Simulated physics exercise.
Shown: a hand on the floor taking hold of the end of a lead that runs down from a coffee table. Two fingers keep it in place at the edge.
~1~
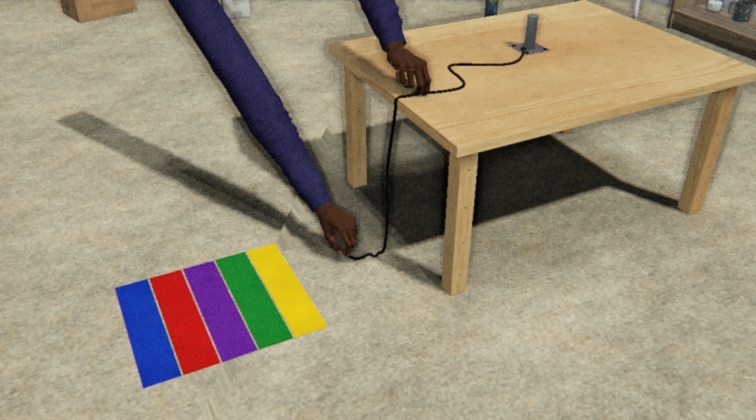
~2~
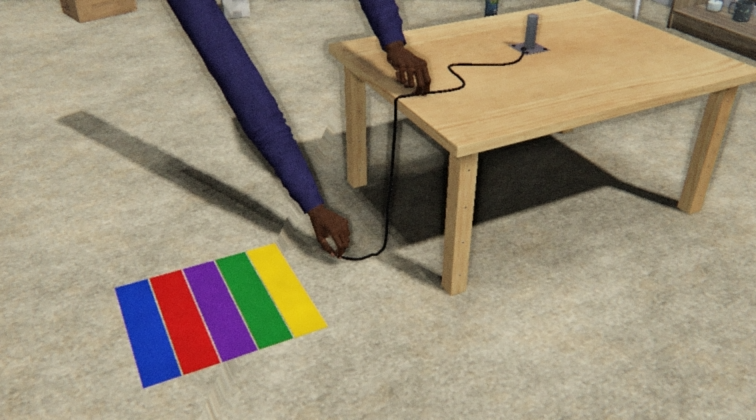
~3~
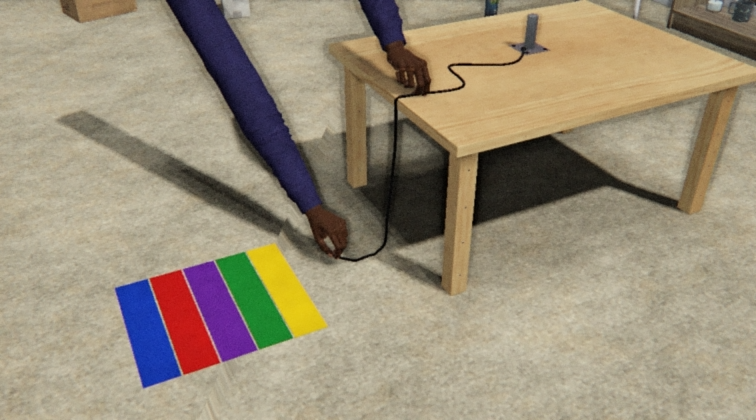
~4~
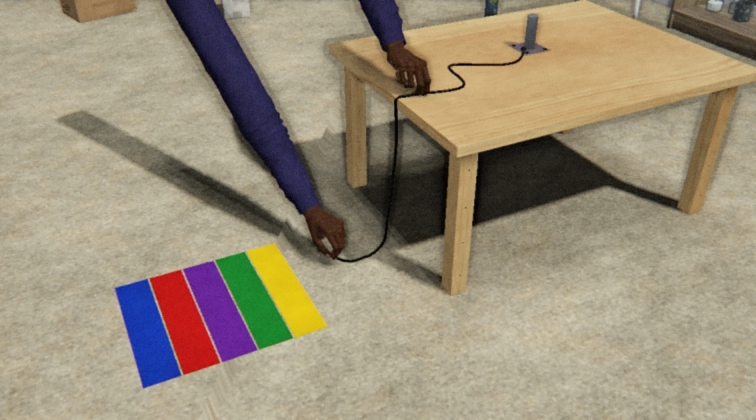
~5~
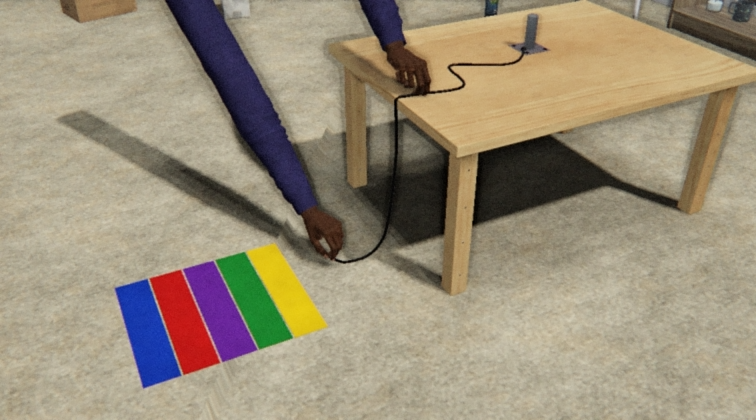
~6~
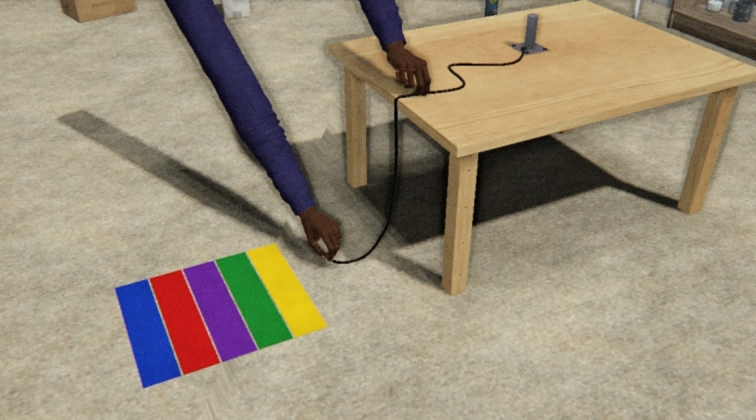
On the floor beside a wooden table, a hand draws a black cord slightly left.
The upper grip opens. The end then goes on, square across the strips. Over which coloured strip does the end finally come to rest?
Over the red strip.
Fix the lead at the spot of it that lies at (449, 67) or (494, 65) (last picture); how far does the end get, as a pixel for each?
Taking the tries in turn, you get (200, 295) and then (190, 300).
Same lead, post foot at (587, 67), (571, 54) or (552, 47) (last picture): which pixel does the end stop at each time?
Around (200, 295), (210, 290) and (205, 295).
Early on, end near (250, 280); over green.
Midway, end near (205, 293); over purple.
At the end of the slack, end near (177, 302); over red. It halts on the red strip.
